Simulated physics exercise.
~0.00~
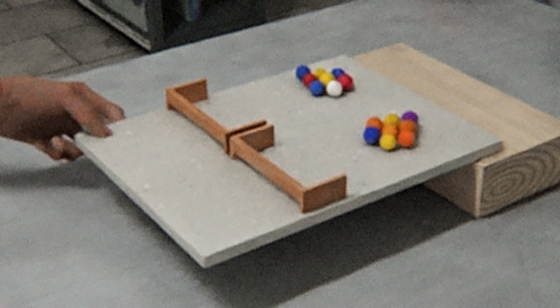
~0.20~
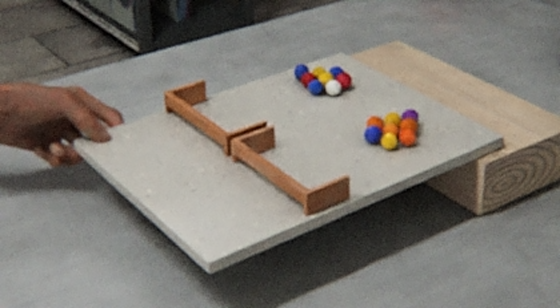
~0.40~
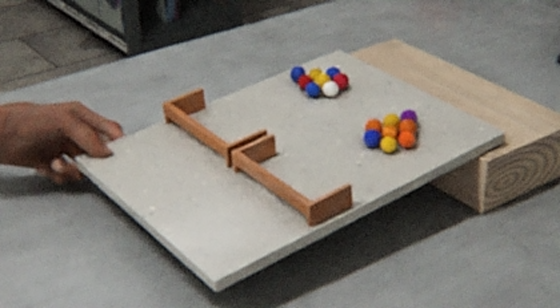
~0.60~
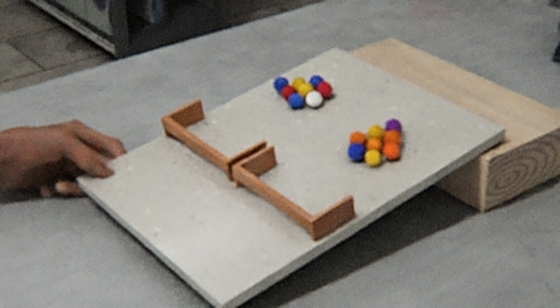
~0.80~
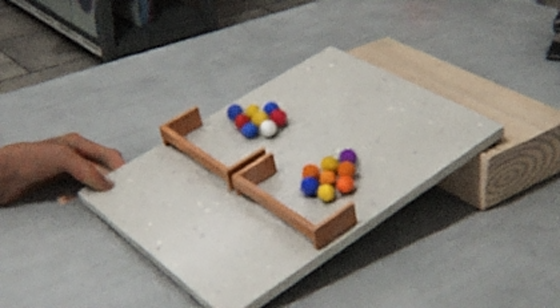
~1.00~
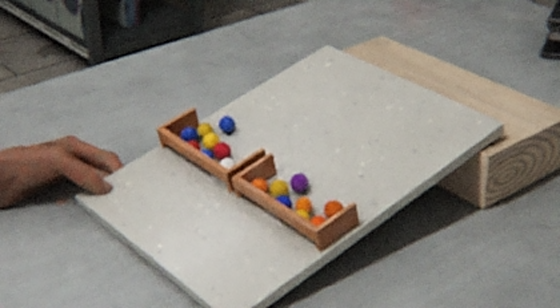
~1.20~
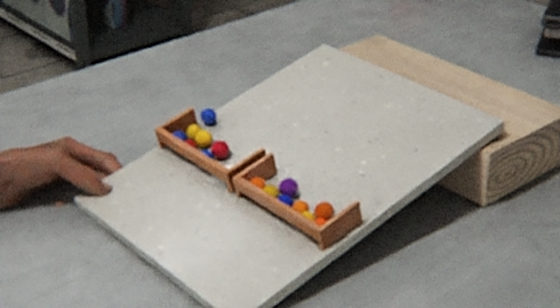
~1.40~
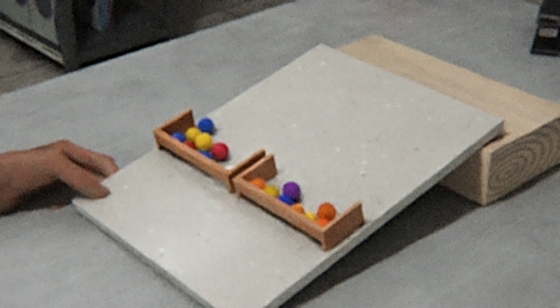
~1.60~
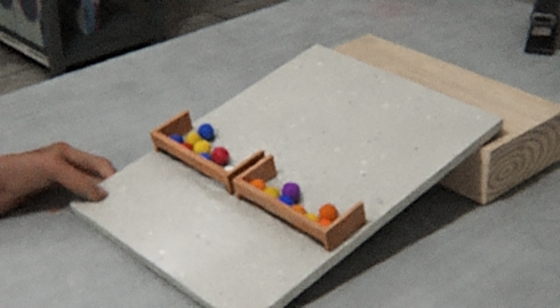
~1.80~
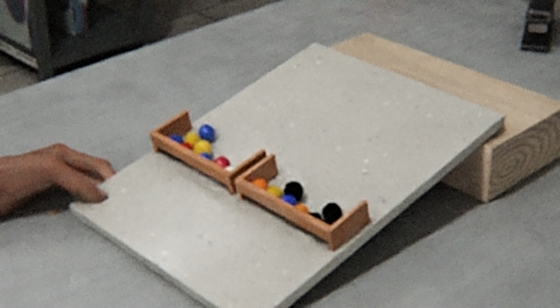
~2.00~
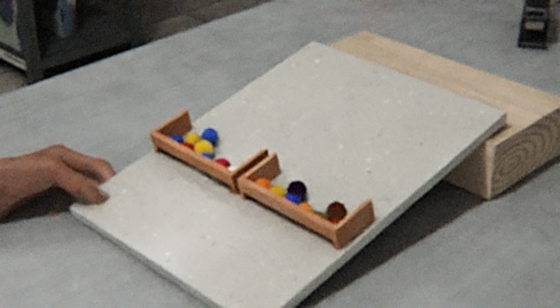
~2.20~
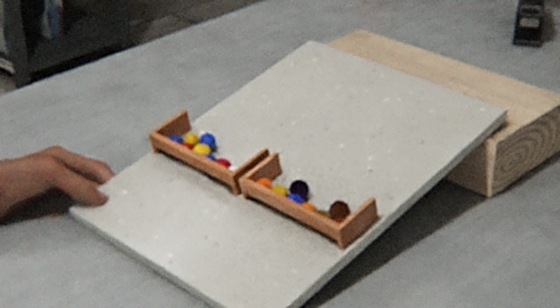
The footage shows two clusters of small colourful balls on a pale board propped on a wooden block, as a hand lowers its free end. The balls roll down the steepening slope toward two orange-brown bars and end gathered behind them, the hand still at the board's edge.
